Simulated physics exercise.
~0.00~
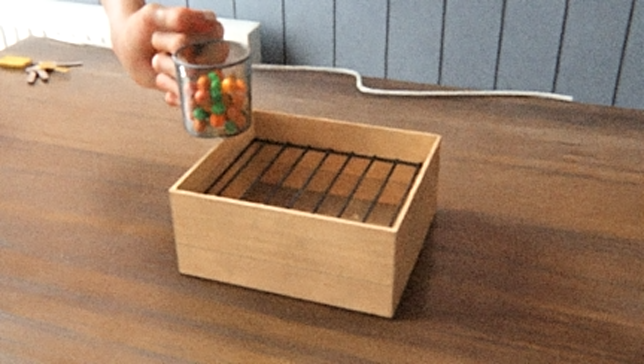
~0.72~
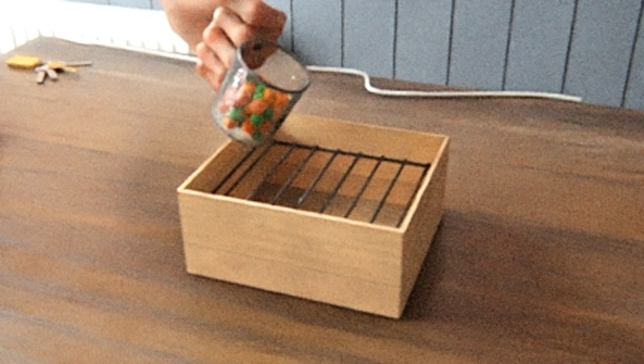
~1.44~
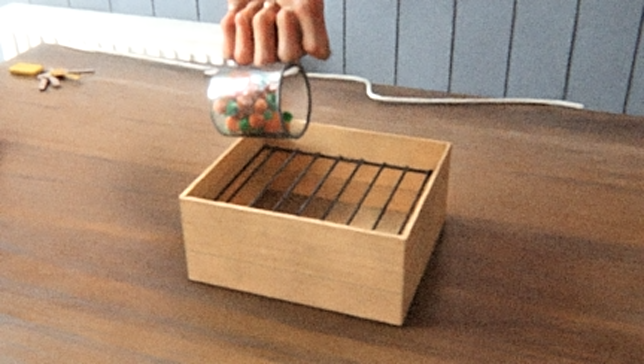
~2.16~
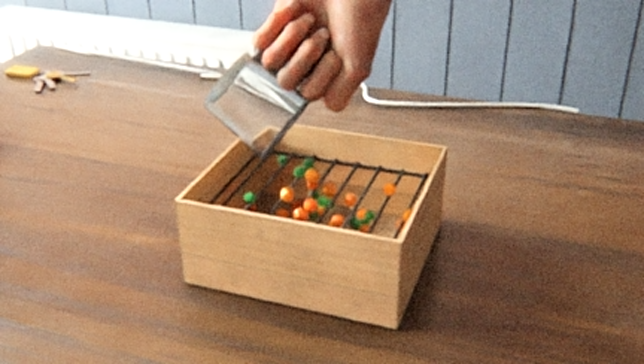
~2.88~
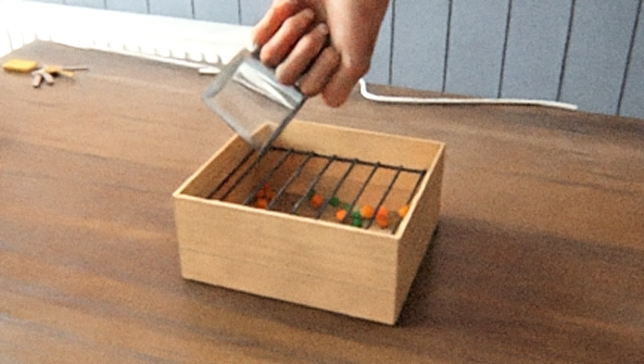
Green and orange bits tumbled from a clear cup that a hand tilted and upended above an open wooden box, scattering over the dark wire grille across it, then dropping through the gaps until nearly all of them lay underneath.
